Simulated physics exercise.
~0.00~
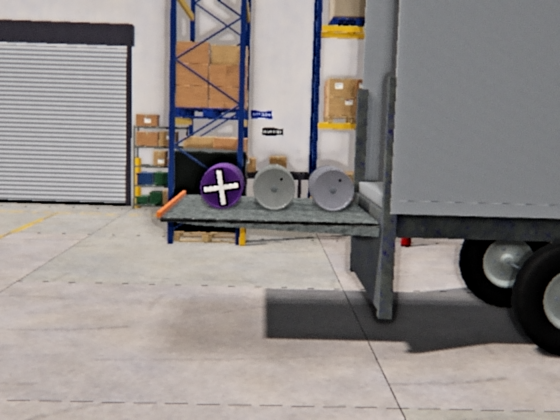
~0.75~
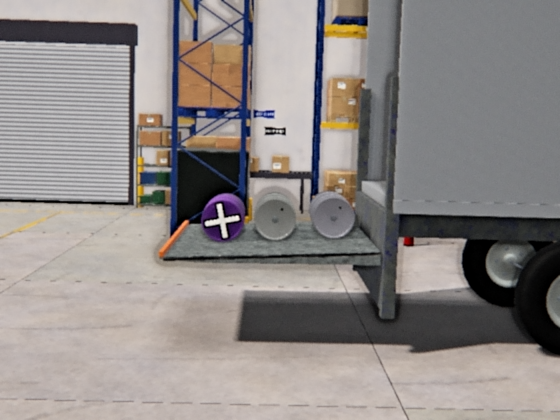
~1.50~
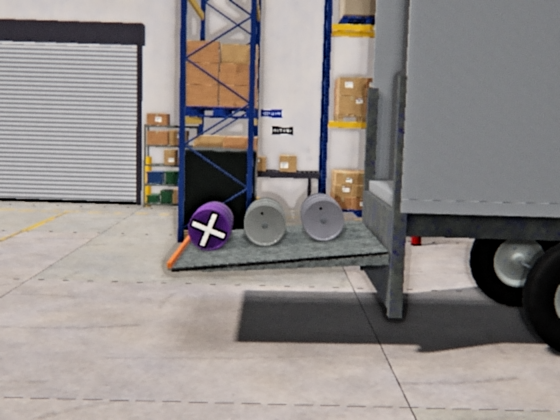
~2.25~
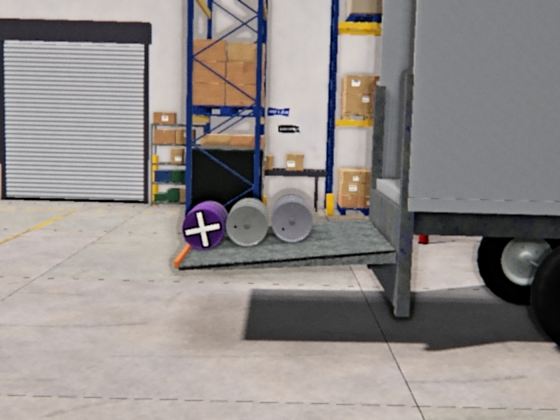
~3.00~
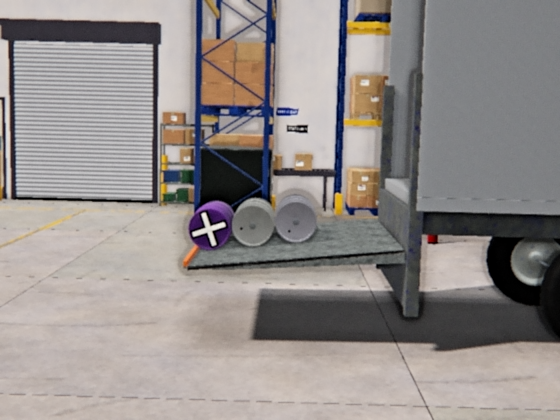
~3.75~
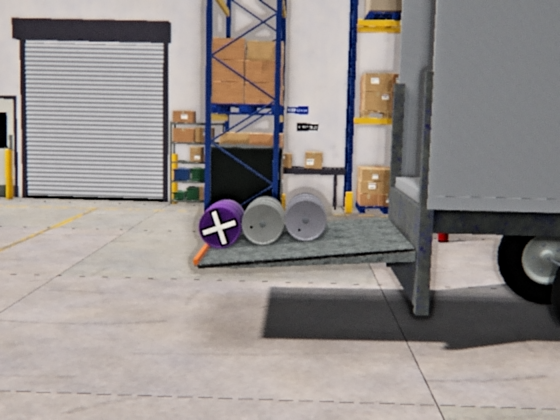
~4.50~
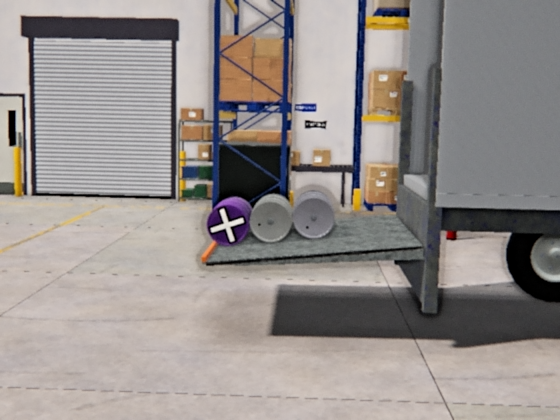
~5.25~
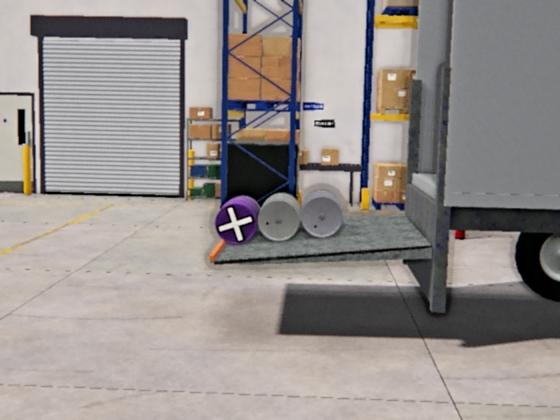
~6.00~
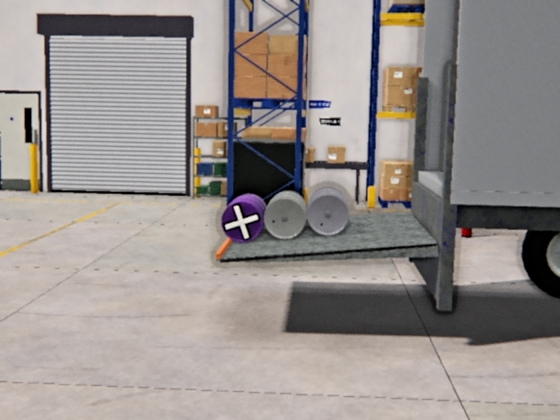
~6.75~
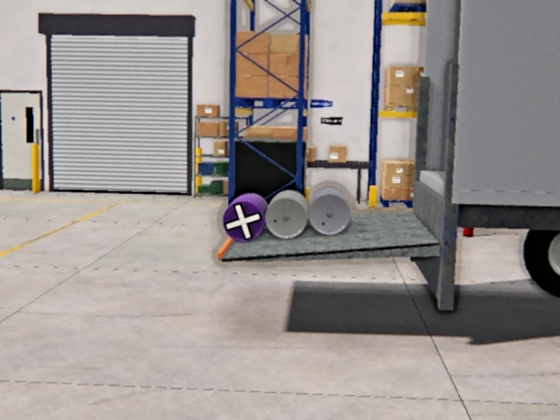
In a warehouse, a lorry's lift tilts and three kegs roll left but stay on.
